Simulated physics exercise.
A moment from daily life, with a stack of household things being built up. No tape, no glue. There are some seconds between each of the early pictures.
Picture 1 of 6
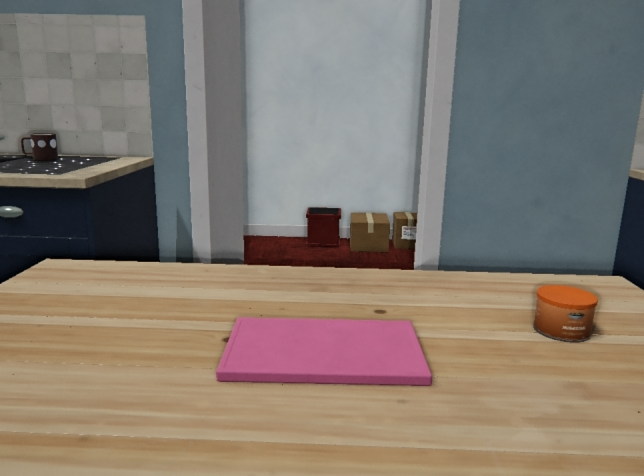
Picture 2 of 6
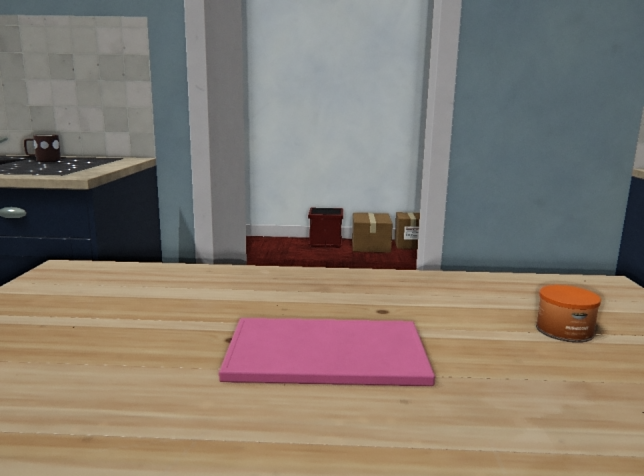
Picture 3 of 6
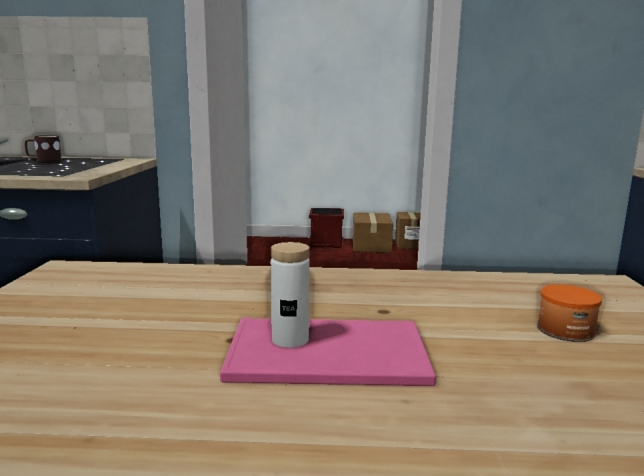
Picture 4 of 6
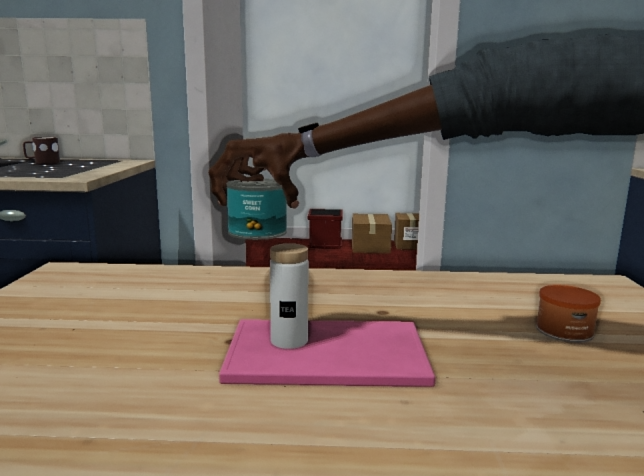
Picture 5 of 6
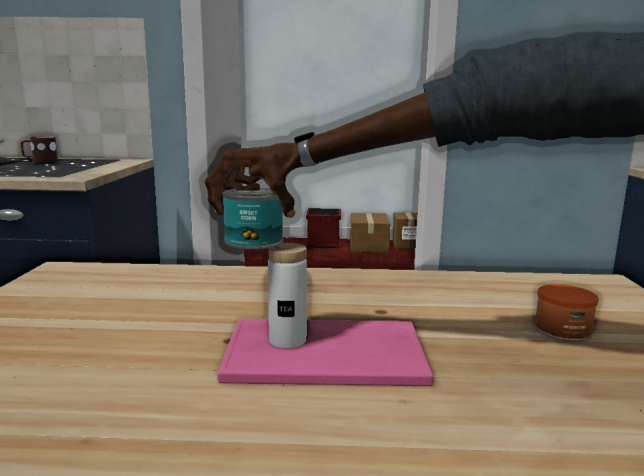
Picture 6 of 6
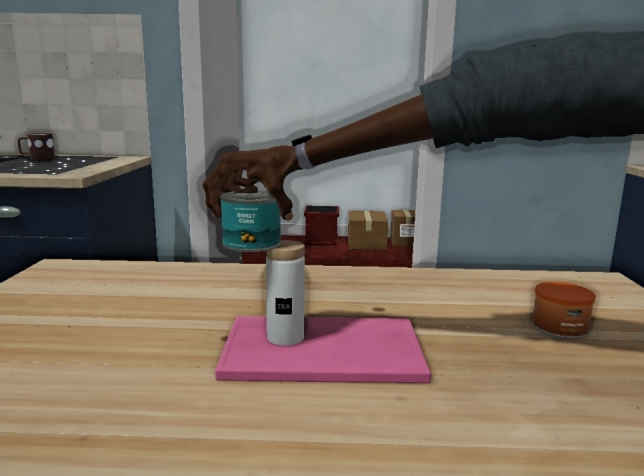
In this clip, a pink tray lies on a wooden table left of an orange tub, and a white jar appears on it. An arm from the right then holds a turquoise tin, lowering it slightly onto the jar's lid.
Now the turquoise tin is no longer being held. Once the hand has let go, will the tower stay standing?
No.
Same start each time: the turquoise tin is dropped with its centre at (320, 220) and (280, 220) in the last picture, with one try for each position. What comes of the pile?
With the first placement the pile tips over, with the second it remains stable.
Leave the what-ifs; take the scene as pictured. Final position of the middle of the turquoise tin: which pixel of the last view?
Near (161, 323).
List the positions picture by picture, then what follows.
In the first picture, the last thing is not in view yet.
In the second picture, the last thing is not in view yet; orange tub (567, 313).
In the third picture, the last thing is not in view yet; pink tray (328, 349).
In the fourth picture, still above its spot; turquoise tin (257, 208); white jar (289, 295).
In the fifth picture, still above its spot; turquoise tin (253, 217); orange tub (565, 312).
In the sixth picture, set down, still held; turquoise tin (251, 220); pink tray (323, 346).
Then, 0.30 s after the last picture, turquoise tin now fallen.
Then, 0.40 s after the last picture, things are still on the move.
Then, 0.50 s after the last picture, as before.
Then, 1.70 s after the last picture, nothing new.
At rest, fallen, turquoise tin; the other 3 in place. Seen from the same camera at the end, turquoise tin near (161, 323). The pile comes apart.
